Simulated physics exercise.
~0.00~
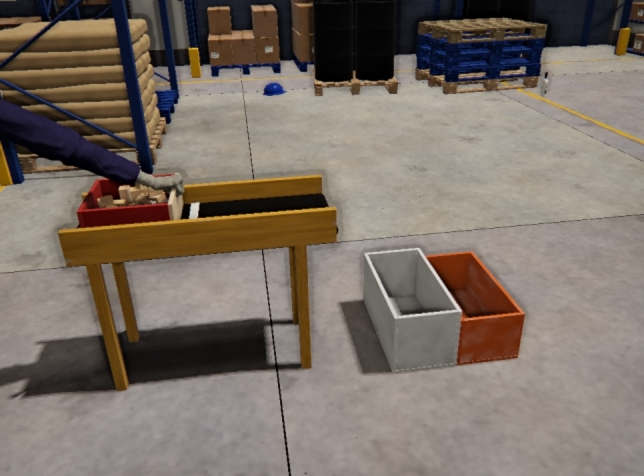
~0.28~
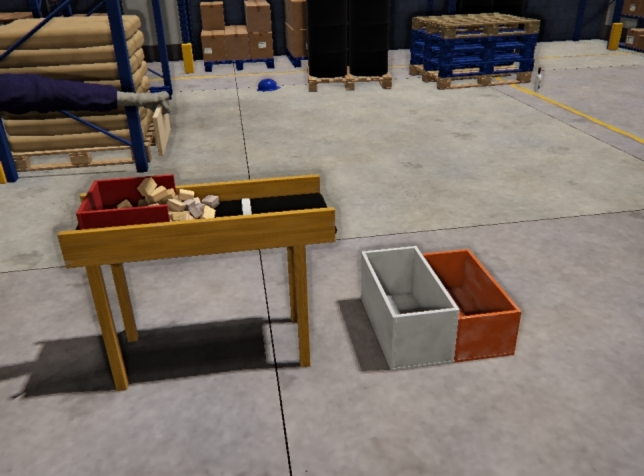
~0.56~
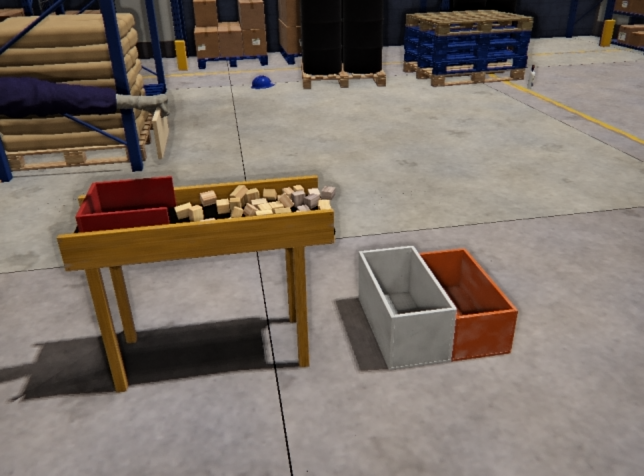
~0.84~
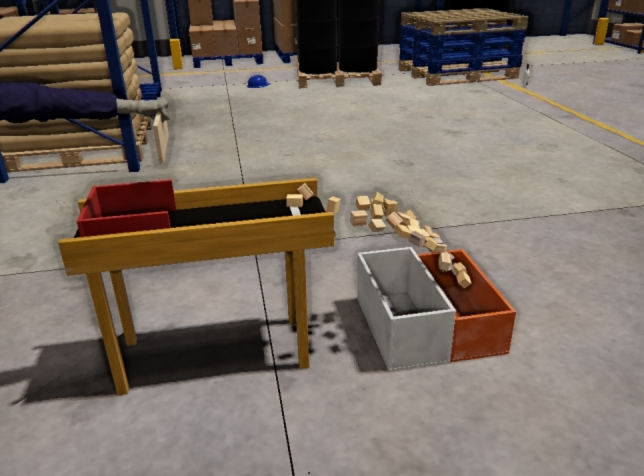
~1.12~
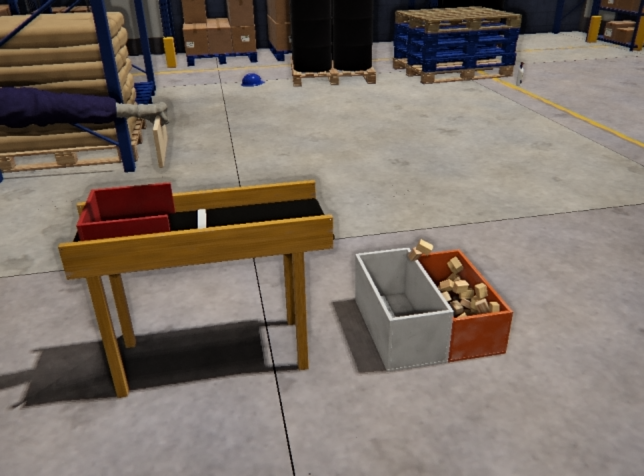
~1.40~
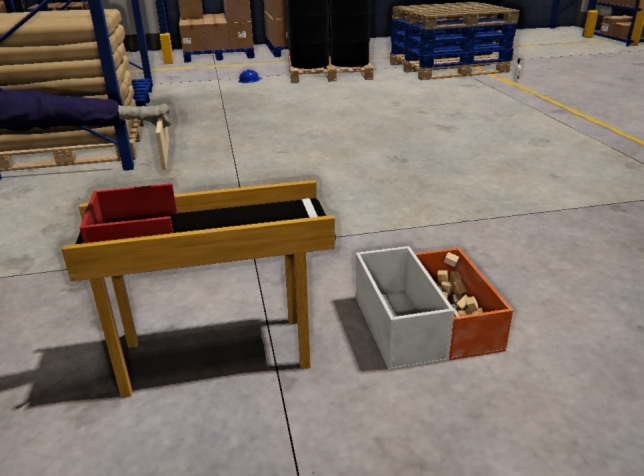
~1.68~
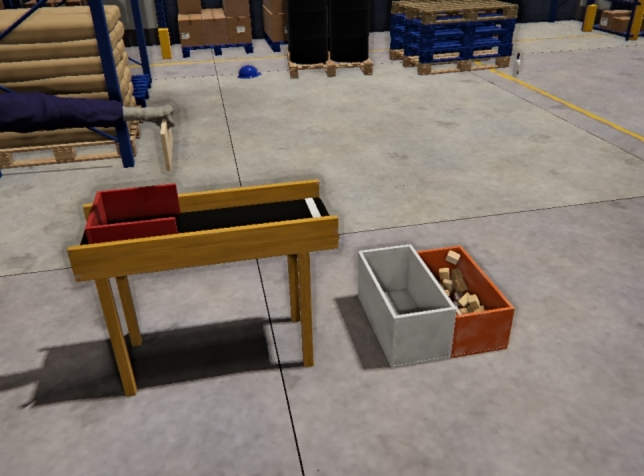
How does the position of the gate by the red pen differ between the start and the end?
At the start the gate stands low on the belt at the open side of the red pen. By the end the arm holds it raised, clear above the belt.
